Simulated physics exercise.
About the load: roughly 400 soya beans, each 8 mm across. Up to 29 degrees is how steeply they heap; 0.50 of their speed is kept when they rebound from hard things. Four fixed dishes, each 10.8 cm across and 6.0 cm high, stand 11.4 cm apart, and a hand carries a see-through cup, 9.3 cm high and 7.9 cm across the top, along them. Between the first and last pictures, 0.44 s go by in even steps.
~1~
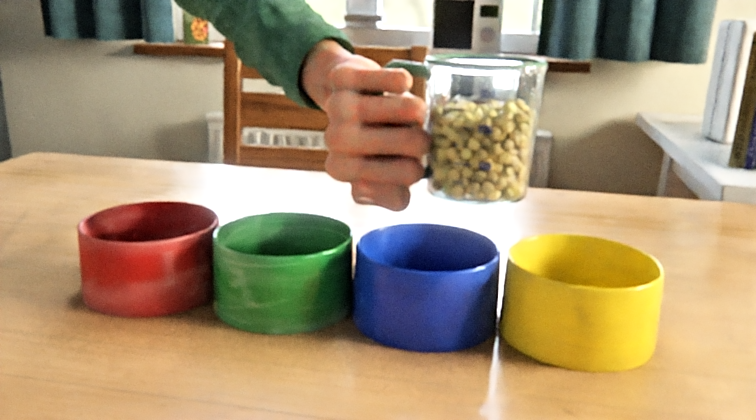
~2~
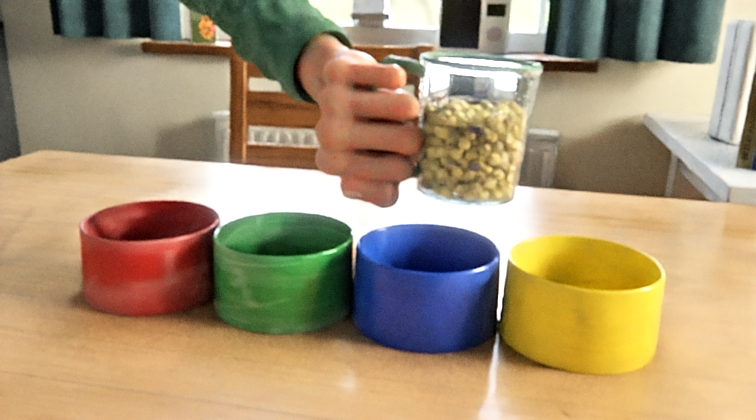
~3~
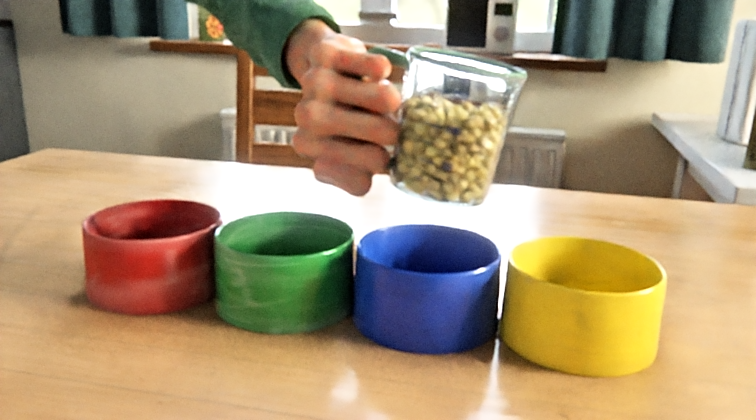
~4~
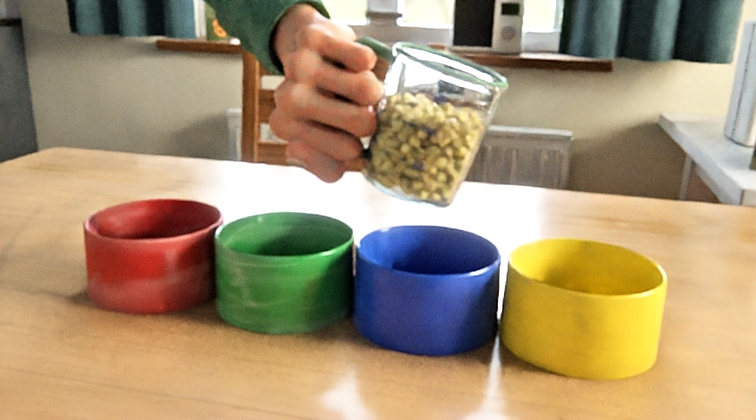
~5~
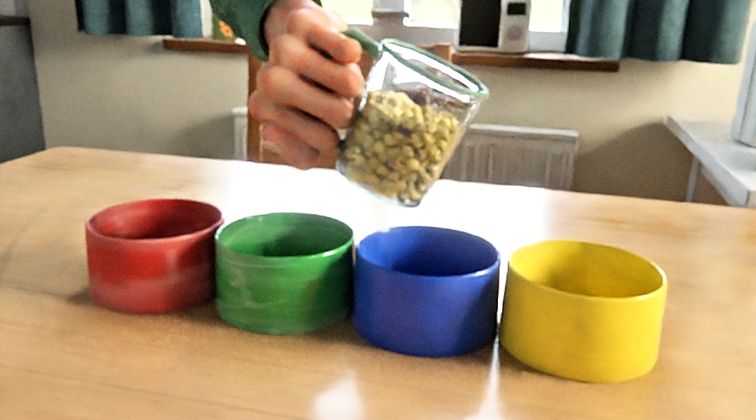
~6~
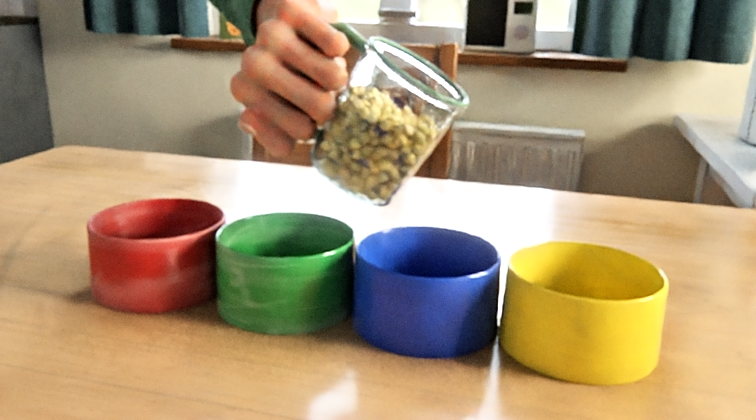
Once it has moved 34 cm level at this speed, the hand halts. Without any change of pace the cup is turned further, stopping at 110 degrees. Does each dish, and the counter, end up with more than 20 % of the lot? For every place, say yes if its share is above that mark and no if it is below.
Red: Yes, blue: No, green: Yes, yellow: No, counter: No.
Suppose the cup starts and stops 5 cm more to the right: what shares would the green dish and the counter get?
Shares - green 80 / counter 0.
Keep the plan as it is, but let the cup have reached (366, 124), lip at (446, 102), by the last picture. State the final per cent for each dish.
Red 100, blue 0, green 0, yellow 0.
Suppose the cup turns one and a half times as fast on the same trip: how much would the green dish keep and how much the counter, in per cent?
In the green dish 90; on the counter 0.
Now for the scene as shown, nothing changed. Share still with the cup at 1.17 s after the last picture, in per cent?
Around 40 per cent of the load.
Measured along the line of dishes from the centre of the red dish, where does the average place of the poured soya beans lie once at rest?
Offset: About 4 cm, rightward.
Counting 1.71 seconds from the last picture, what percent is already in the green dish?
35 % so far.
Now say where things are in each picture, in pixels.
Cup at (481, 128), tilt 0 degrees, lip at (545, 63), moved 0.0 cm; middle of the pieces at (481, 150); yellow dish at (583, 260); blue dish at (428, 246); green dish at (284, 233); red dish at (151, 221), in the first frame.
Cup at (473, 128), tilt 3 degrees, lip at (539, 67), moved 0.6 cm; middle of the pieces at (472, 150), in the second frame.
Cup at (452, 127), tilt 9 degrees, lip at (524, 75), moved 2.1 cm; middle of the pieces at (448, 149), in the third frame.
Cup at (429, 127), tilt 17 degrees, lip at (506, 84), moved 3.8 cm; middle of the pieces at (423, 148), in the fourth frame.
Cup at (407, 126), tilt 24 degrees, lip at (487, 94), moved 5.4 cm; middle of the pieces at (399, 146), in the fifth frame.
Cup at (385, 125), tilt 31 degrees, lip at (466, 104), moved 7.0 cm; middle of the pieces at (375, 144); yellow dish at (585, 269); blue dish at (428, 250); green dish at (287, 234); red dish at (158, 218), in the sixth frame.
Then, 0.70 s after the last picture, tilt 88 degrees; cup holds 100 %.
Then, 1.17 s after the last picture, tilt 110 degrees; cup holds 40 %, red 20 %, green 30 %.
Then, 1.71 s after the last picture, tilt 110 degrees; cup holds 0 %, red 60 %, green 35 %.
In the end, red 60 %, blue 0 %, green 35 %, yellow 0 %, counter 10 %.
